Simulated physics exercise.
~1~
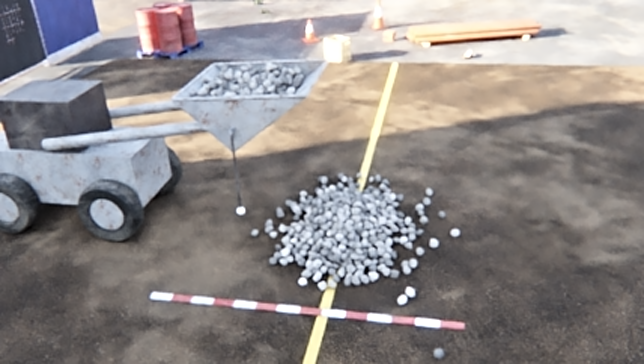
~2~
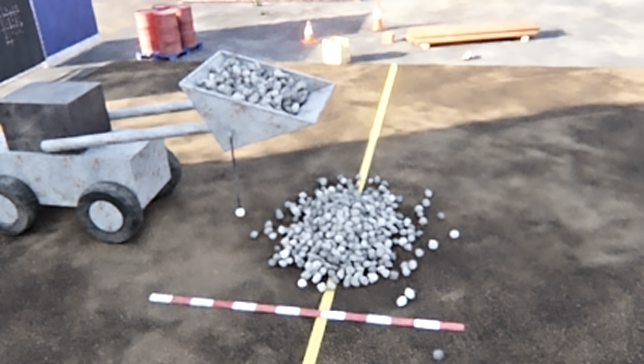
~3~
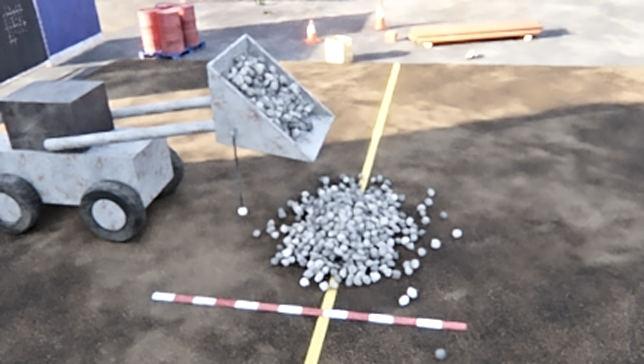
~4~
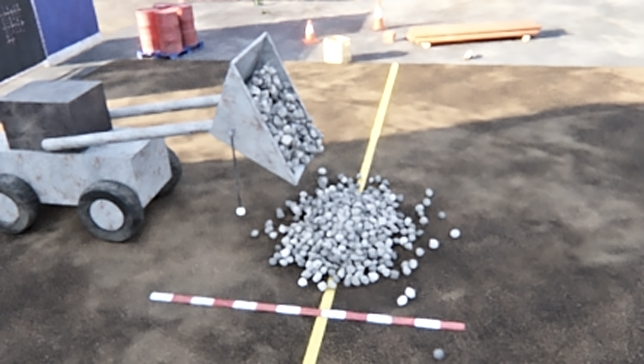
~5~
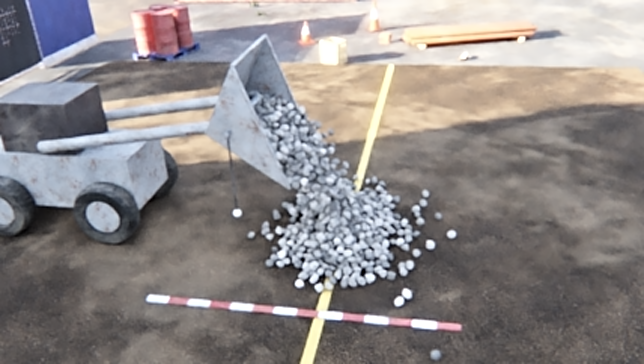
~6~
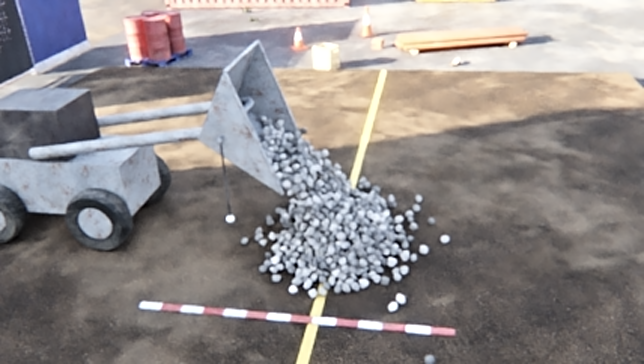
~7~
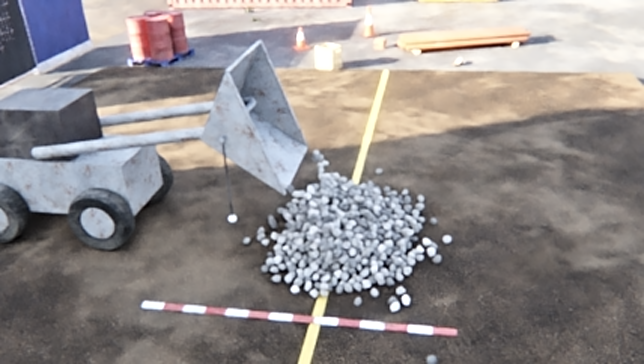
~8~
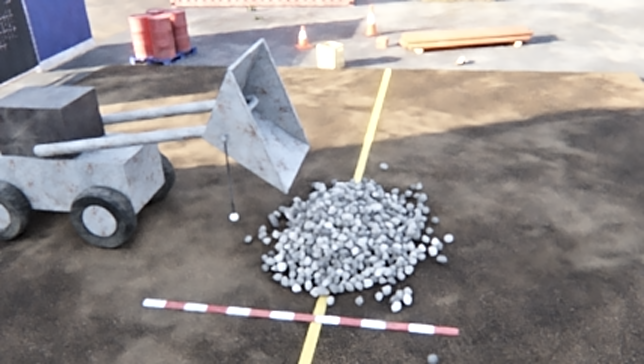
Small grey loader tipping its bucket and pouring grey stones onto a pile across a yellow line, leaving the bucket empty.
